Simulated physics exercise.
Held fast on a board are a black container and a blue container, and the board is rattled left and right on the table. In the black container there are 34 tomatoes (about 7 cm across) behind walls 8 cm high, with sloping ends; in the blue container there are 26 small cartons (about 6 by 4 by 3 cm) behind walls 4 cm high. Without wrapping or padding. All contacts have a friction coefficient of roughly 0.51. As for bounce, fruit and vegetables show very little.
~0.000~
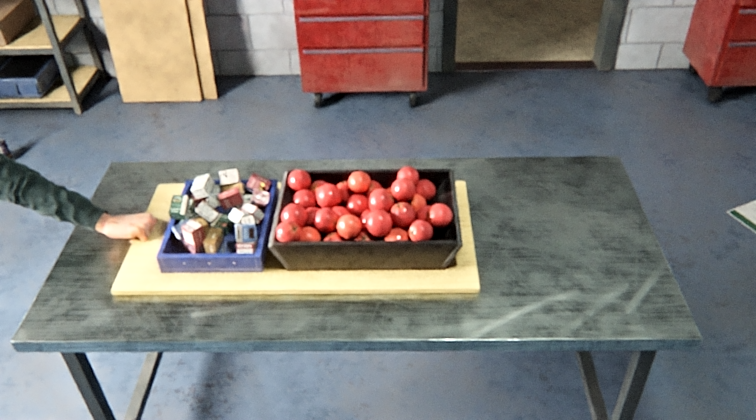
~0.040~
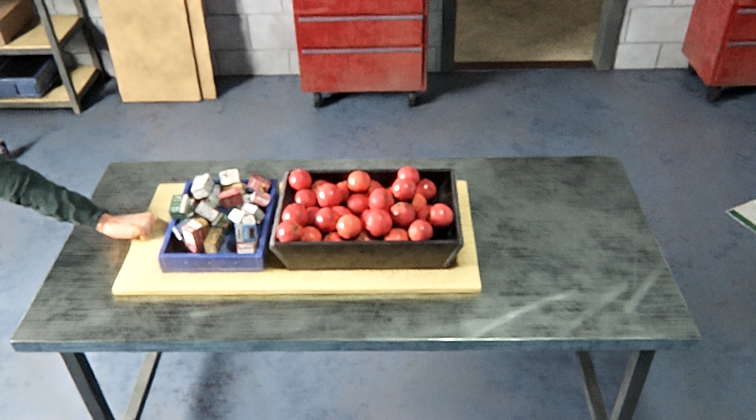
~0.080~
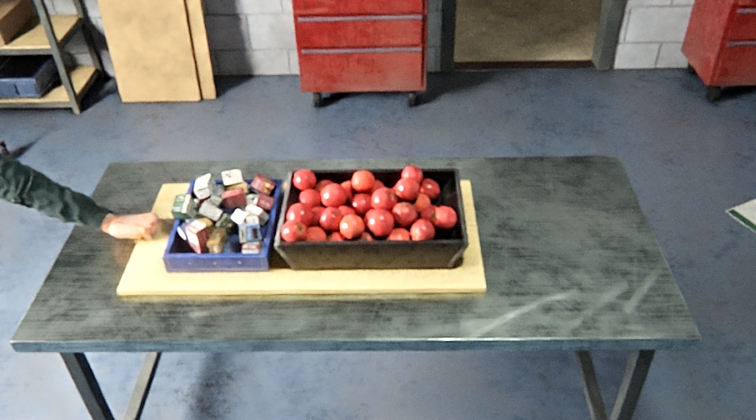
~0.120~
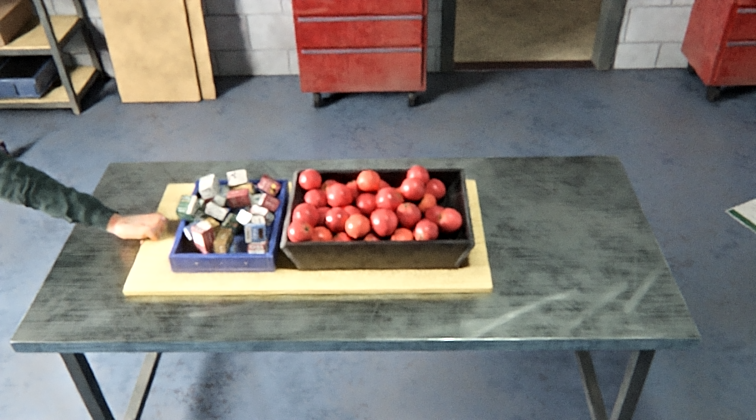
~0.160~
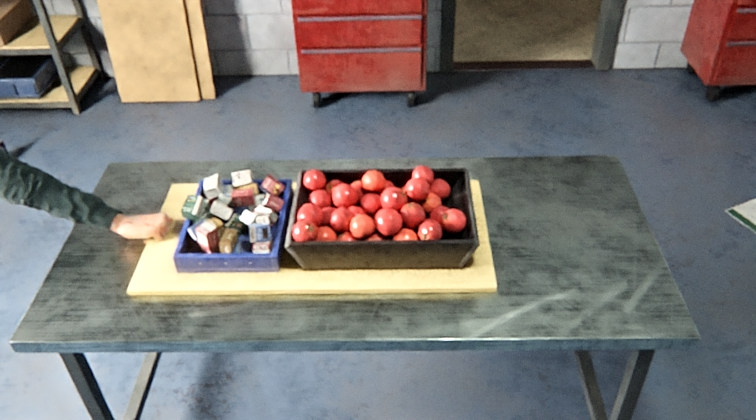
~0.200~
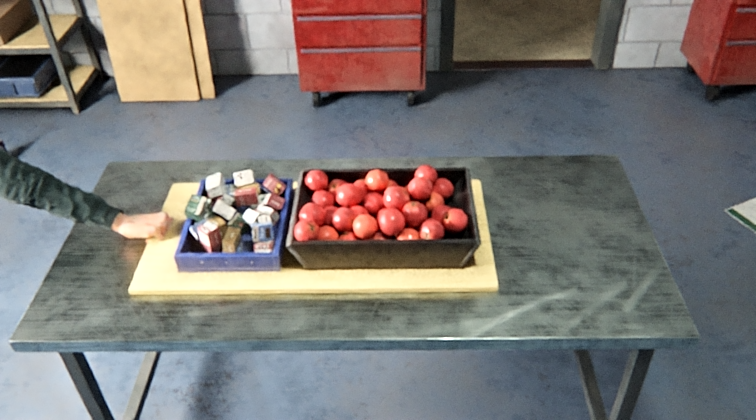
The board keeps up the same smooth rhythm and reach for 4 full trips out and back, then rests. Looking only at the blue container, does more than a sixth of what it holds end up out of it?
It is going to shed less than one sixth.
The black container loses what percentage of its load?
Black container, 0 in a hundred gone.
After 0.50 s, black container 34 in, 0 out and blue container 26 in, 0 out.
After 0.88 s, black container 34 in, 0 out and blue container 25 in, 1 out.
After 1.40 s, black container 34 in, 0 out and blue container 25 in, 1 out.
Outcome (at 2.08 s), black container 34 in, 0 out and blue container 25 in, 1 out. Asked share, 1 of 26, 4 per cent.
